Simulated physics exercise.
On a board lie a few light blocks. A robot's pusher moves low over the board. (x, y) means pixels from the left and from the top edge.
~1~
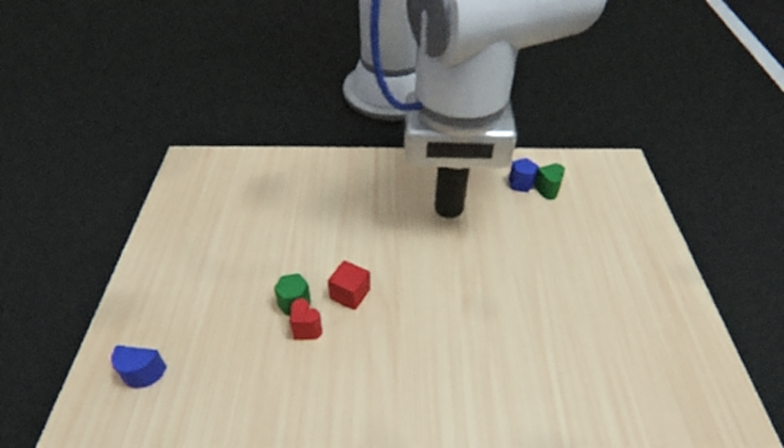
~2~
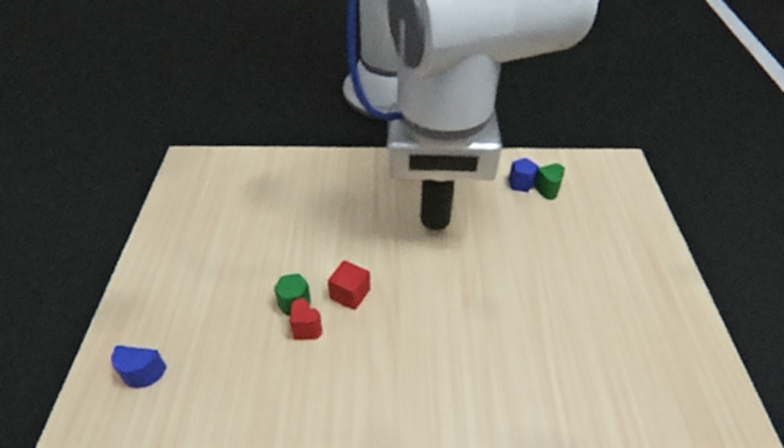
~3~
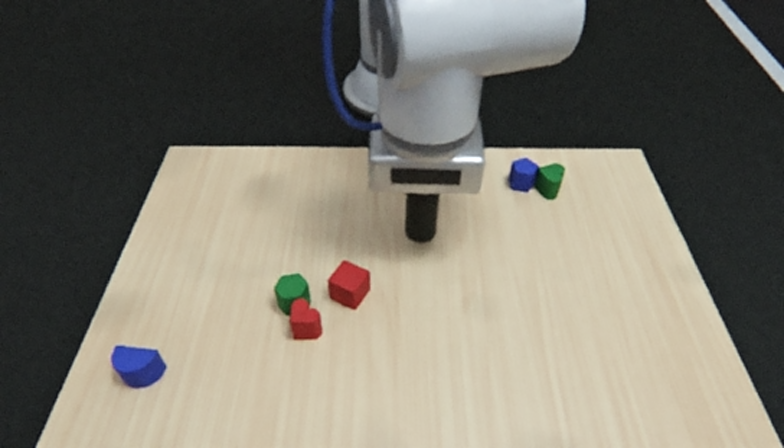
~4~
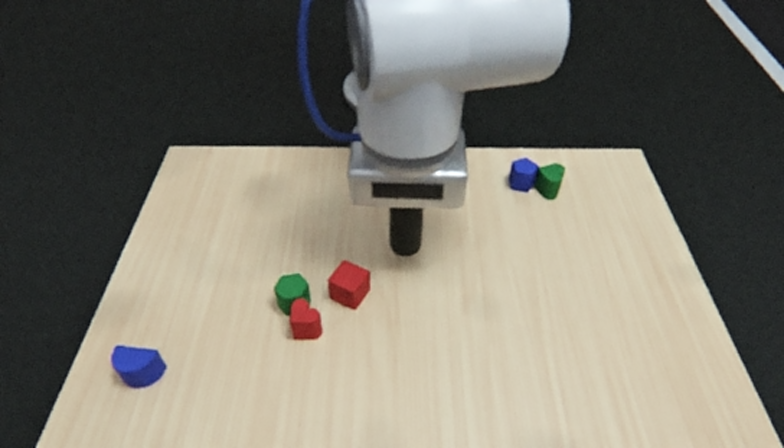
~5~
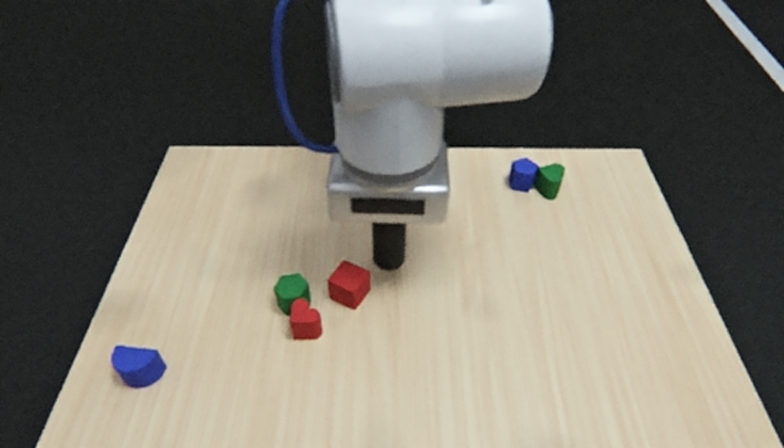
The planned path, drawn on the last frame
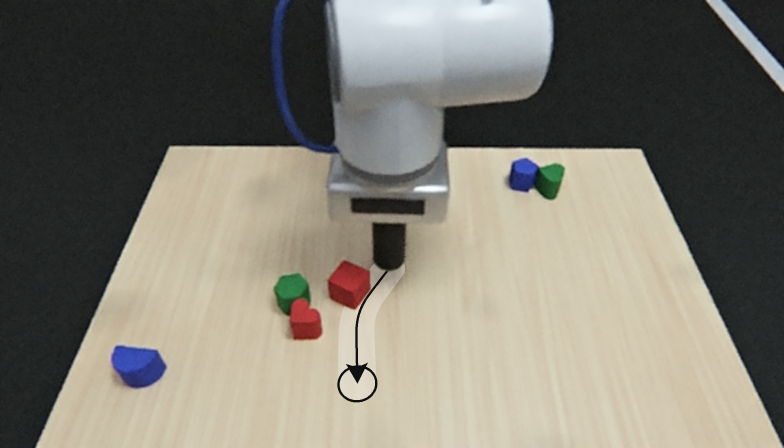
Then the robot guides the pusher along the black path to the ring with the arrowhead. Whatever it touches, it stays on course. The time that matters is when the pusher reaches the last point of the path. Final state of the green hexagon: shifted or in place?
It will be resting on its spot.
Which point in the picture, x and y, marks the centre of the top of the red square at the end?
The top centre is at (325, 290).
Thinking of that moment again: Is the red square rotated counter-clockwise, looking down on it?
The answer is no.
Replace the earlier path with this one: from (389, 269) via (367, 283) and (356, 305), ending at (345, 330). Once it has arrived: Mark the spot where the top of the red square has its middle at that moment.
The middle of its top is at (311, 303).
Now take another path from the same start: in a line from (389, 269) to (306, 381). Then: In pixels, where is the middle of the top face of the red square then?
When the path ends, it will be at (317, 292).
The line goes from (389, 269) via (366, 300) and (356, 339), ending at (357, 383).
What follows on the original path. One third of the way, pusher (365, 292); red square (330, 285), turned 50° clockwise.
Two thirds of the way, pusher (356, 331); red square (325, 290), turned 75° clockwise.
At the end, pusher (357, 375); green hexagon unmoved; red square (325, 290), turned 75° clockwise.
